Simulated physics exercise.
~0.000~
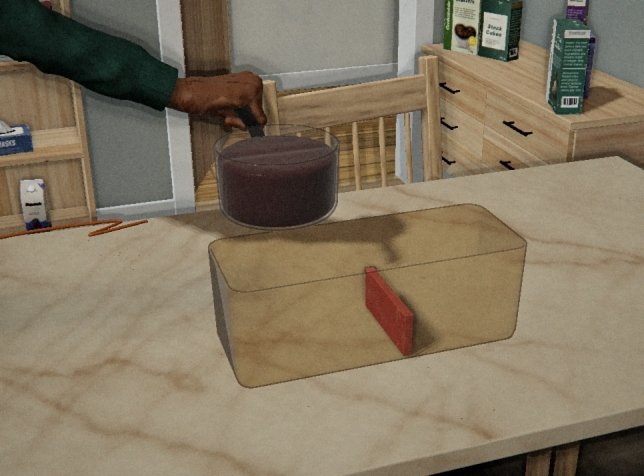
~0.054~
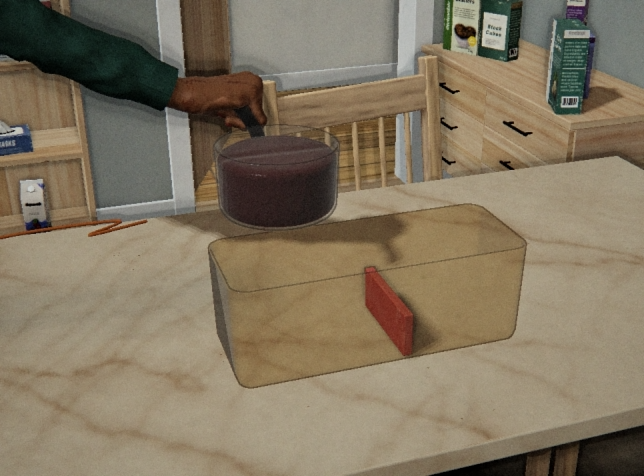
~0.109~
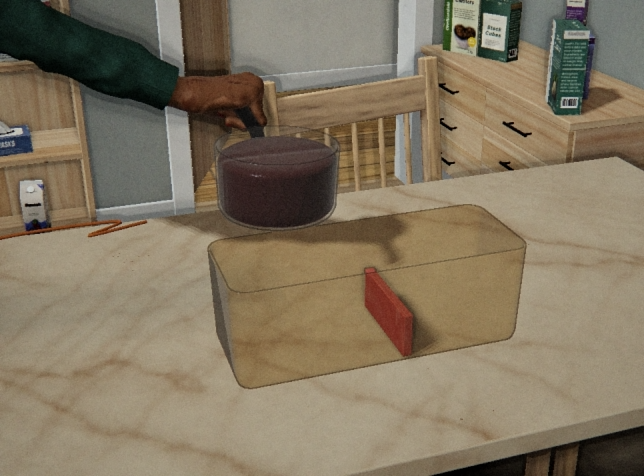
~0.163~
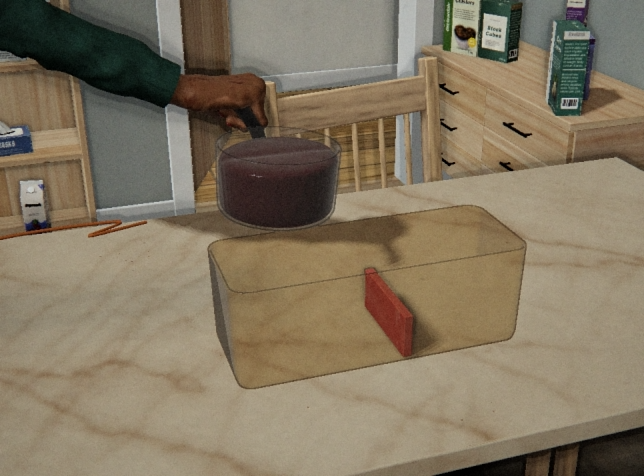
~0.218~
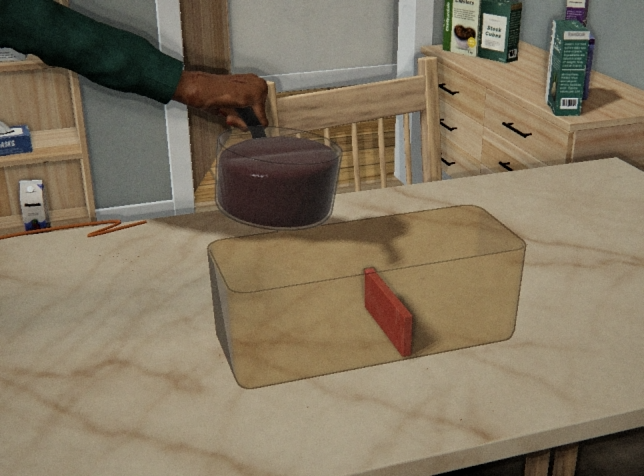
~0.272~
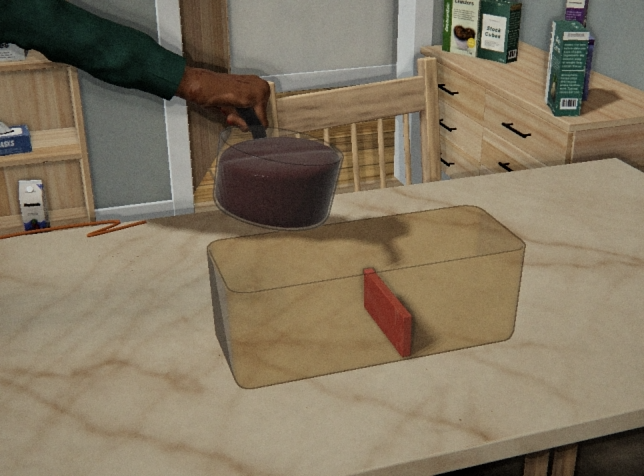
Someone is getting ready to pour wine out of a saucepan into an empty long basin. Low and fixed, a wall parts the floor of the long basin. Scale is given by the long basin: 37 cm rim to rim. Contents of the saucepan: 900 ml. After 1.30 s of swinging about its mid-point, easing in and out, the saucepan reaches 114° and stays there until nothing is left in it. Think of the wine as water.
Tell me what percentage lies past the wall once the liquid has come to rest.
Some 44 per cent.
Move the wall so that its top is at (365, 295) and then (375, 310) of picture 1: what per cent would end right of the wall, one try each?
The first try gives 70 percent and the second 60 percent.
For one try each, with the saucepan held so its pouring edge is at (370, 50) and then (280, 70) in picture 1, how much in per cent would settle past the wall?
Some 85 and 5 per cent, in that order.
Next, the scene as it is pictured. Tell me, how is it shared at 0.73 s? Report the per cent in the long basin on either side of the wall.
Left roughly 8, right roughly 14.
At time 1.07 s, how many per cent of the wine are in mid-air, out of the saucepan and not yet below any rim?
Something like 5 per cent is in the air then.
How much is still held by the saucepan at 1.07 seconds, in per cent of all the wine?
Remaining share: Approx. 8 %.
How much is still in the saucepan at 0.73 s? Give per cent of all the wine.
Around 54 percent.
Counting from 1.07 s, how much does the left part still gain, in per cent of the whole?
It comes to some 12 per cent.
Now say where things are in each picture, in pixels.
It leans 0°; its right rim is at (335, 139); the wine meets the walls at (217, 159) and (332, 146); the long basin's rim runs from (218, 268) to (503, 225); the wall's top is at (388, 291), in the first frame.
It leans 0°; its right rim is at (335, 139); the wine meets the walls at (217, 160) and (331, 146), in the second frame.
It leans 2°; its right rim is at (336, 141); the wine meets the walls at (217, 160) and (332, 148), in the third frame.
It leans 4°; its right rim is at (337, 144); the wine meets the walls at (218, 160) and (333, 148), in the fourth frame.
It leans 8°; its right rim is at (338, 147); the wine meets the walls at (219, 160) and (333, 148), in the fifth frame.
It leans 12°; its right rim is at (339, 152); the wine meets the walls at (220, 161) and (335, 148), in the sixth frame.
By 0.73 s the tilt is 68° and 54 per cent is still to pour, 8 is left of the wall and 13 right of it.
By 1.07 s the tilt is 105° and 8 per cent is still to pour, 44 is left of the wall and 44 right of it.
By 1.42 s the tilt is 114° and 0 per cent is still to pour, 56 is left of the wall and 44 right of it.
By 1.80 s the tilt is 114° and 0 per cent is still to pour, 56 is left of the wall and 44 right of it.
At rest 56 per cent lies left of the wall, 44 right of it and 0 outside.
